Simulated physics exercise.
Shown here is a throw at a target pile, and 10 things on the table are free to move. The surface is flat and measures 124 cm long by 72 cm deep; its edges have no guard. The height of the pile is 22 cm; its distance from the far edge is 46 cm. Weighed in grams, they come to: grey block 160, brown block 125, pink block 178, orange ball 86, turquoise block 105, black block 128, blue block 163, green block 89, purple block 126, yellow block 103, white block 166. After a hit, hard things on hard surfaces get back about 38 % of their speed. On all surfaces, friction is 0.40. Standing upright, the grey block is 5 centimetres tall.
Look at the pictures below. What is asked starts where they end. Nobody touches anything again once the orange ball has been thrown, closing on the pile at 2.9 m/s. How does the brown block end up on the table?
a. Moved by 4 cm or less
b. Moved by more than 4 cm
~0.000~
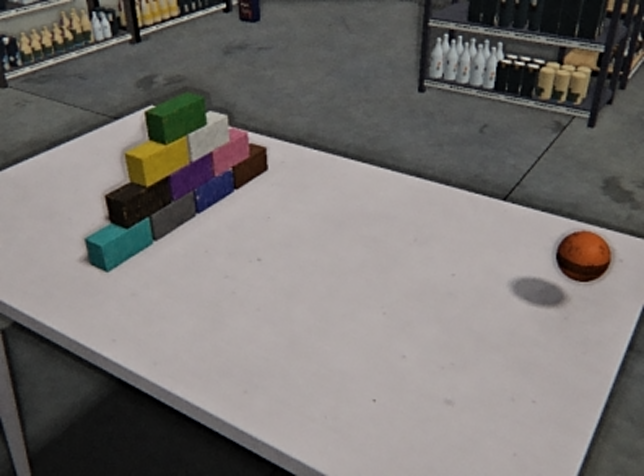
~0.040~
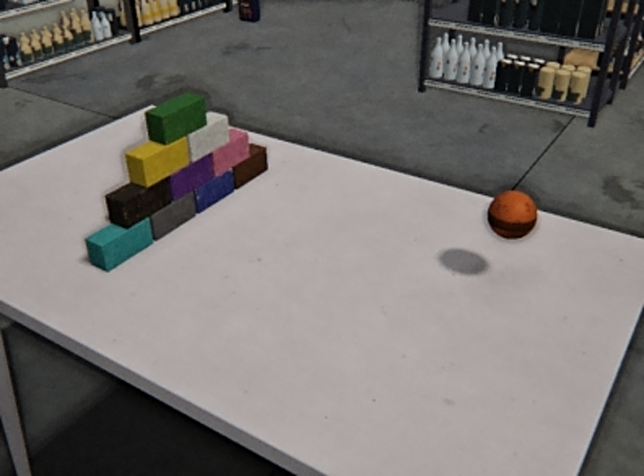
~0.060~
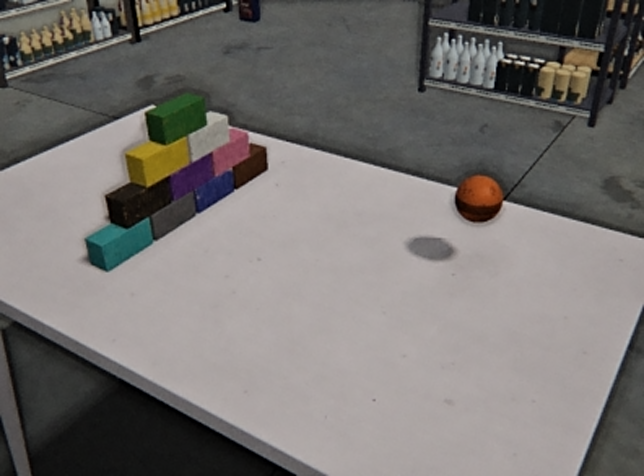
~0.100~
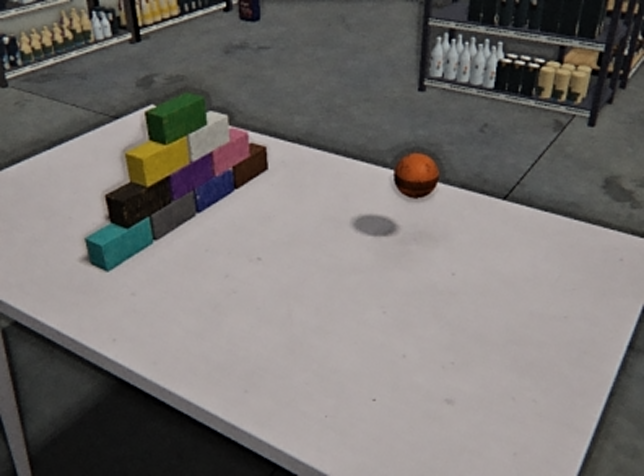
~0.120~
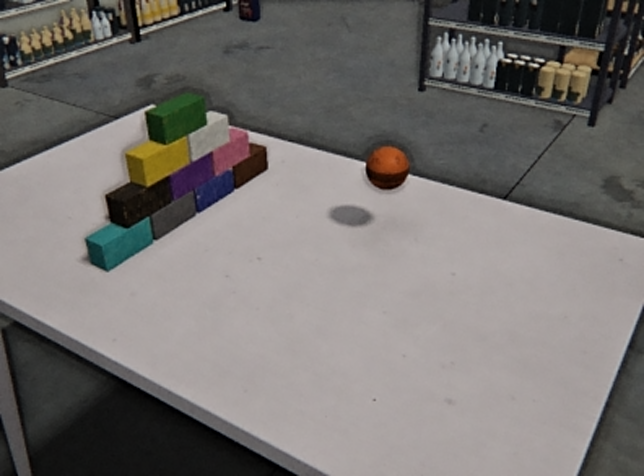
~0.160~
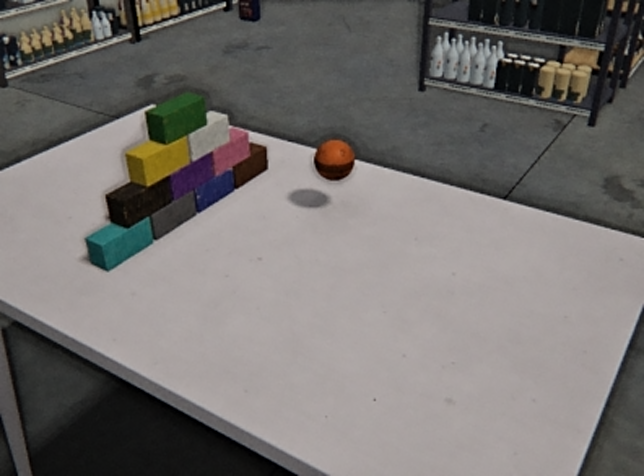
b, moved by more than 4 cm.
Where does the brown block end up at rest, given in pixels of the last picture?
Somewhere around (169, 149).
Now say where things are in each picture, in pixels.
In the first picture, gap 63 cm; orange ball (583, 256); brown block (244, 166).
In the second picture, gap 51 cm; orange ball (512, 215); turquoise block (120, 241).
In the third picture, gap 45 cm; orange ball (479, 200); blue block (208, 188).
In the fourth picture, gap 34 cm; orange ball (416, 176); purple block (185, 174).
In the fifth picture, gap 28 cm; orange ball (387, 168); white block (202, 136).
In the sixth picture, gap 16 cm; orange ball (335, 161); brown block (244, 165).
After 0.26 s, orange ball near (266, 158); brown block leaning 5° near (225, 158).
After 0.36 s, orange ball near (266, 154); brown block slid 14 cm near (190, 153).
After 0.46 s, orange ball near (266, 151); brown block slid 18 cm near (173, 150).
At rest (1.0 s), not toppled but over 4 cm from the start, brown block; the other 9 in place, give or take 4 cm. Seen from the same camera at the end, brown block near (169, 149).
